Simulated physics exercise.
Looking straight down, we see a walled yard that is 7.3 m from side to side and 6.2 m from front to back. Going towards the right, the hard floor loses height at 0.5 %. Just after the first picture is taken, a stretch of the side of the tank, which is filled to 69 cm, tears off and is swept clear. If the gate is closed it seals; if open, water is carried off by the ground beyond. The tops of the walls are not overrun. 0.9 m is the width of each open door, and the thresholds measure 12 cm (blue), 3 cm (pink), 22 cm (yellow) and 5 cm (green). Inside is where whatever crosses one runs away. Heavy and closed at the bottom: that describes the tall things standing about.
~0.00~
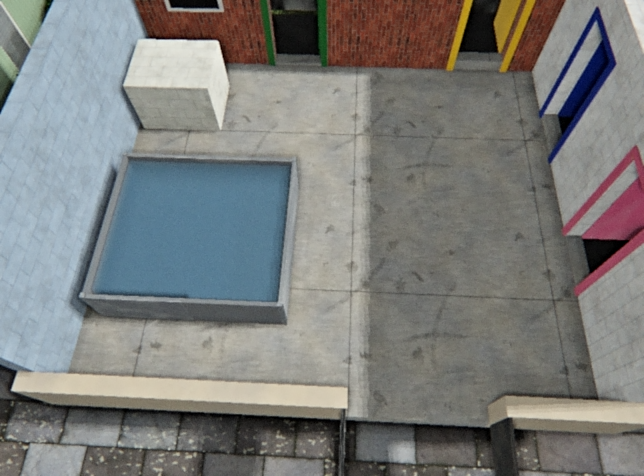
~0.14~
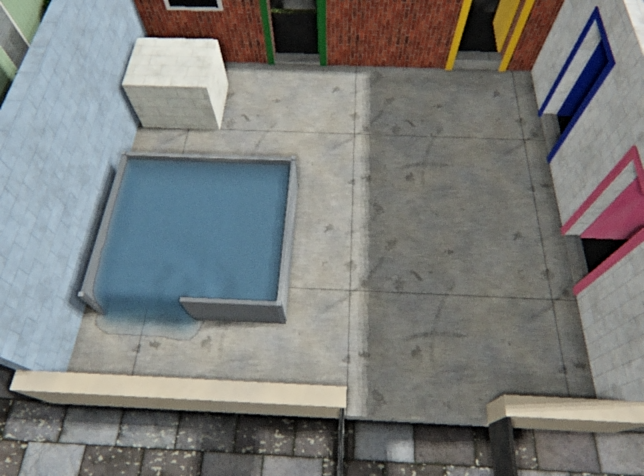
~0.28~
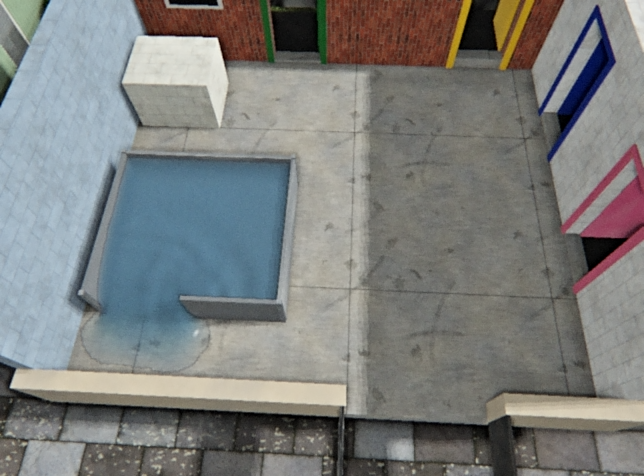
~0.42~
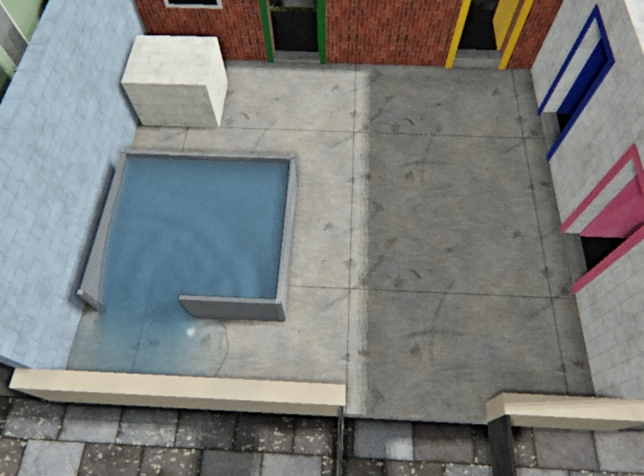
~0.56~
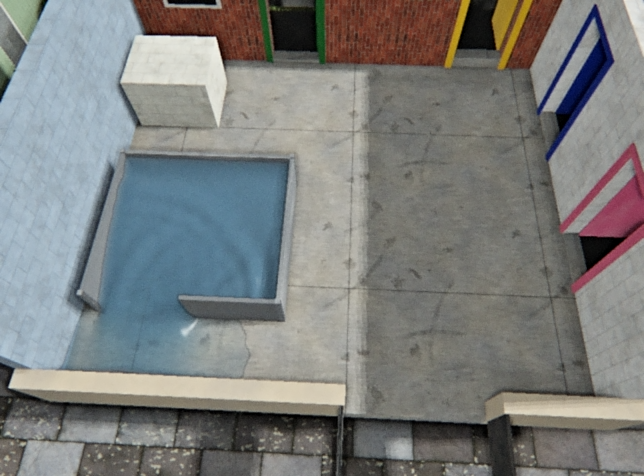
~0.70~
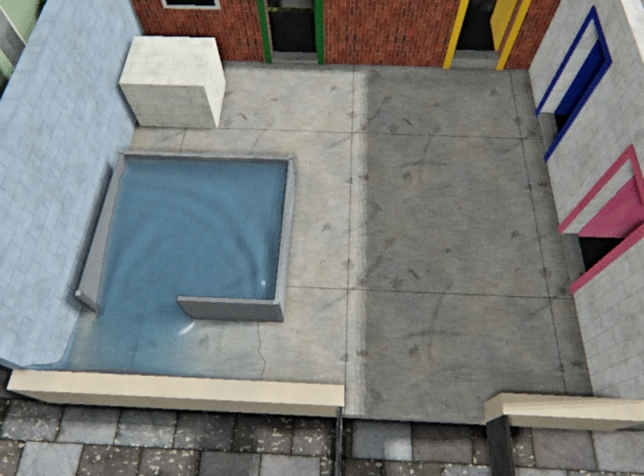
A walled concrete yard held a square tank of blue water, until part of its front side vanished and the water poured out through the gap, spreading over the floor to the low front wall.
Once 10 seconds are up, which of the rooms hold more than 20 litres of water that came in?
Blue door - 20 litres or less. Pink door - more than 20 litres. Yellow door - 20 litres or less. Green door - 20 litres or less.
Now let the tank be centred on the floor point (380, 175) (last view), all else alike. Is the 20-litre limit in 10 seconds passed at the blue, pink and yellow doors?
Then: Blue not over, pink under, yellow under.
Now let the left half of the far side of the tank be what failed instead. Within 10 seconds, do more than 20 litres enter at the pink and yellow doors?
For pink, too much; for yellow, too little.
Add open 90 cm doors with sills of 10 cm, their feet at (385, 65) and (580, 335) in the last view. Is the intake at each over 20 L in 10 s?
First door short of the limit, second door beyond the limit.
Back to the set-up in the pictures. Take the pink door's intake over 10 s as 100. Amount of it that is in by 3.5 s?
Share: ~ 5 %.
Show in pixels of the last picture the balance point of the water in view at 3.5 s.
Close to (229, 270) in the last picture.
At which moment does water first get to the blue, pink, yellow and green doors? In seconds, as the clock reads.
Door times: Blue 4.5 s / pink 3.2 s / yellow 6.0 s / green 4.0 s.
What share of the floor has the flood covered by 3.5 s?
I'd say around 55 % is wet.
After 1.4 s water covers 10 % of the floor and is deepest (70 cm) near (62, 381); blue door not reached, pink door not reached, yellow door not reached, green door not reached.
After 2.2 s water covers 25 % of the floor and is deepest (56 cm) near (62, 381); blue door not reached, pink door not reached, yellow door not reached, green door not reached.
After 3.5 s water covers 55 % of the floor and is deepest (35 cm) near (587, 393); blue door not reached, pink door 13 cm at the sill, 10 L in, yellow door not reached, green door not reached.
After 6.0 s water covers 90 % of the floor and is deepest (28 cm) near (117, 320); blue door 7 cm at the sill, 0 L in, pink door 10 cm at the sill, 128 L in, yellow door 7 cm at the sill, 0 L in, green door 3 cm at the sill, 0 L in.
After 10.0 s water covers 95 % of the floor and is deepest (18 cm) near (62, 381); blue door 13 cm at the sill, 2 L in, pink door 11 cm at the sill, 228 L in, yellow door 12 cm at the sill, 0 L in, green door 9 cm at the sill, 1 L in.
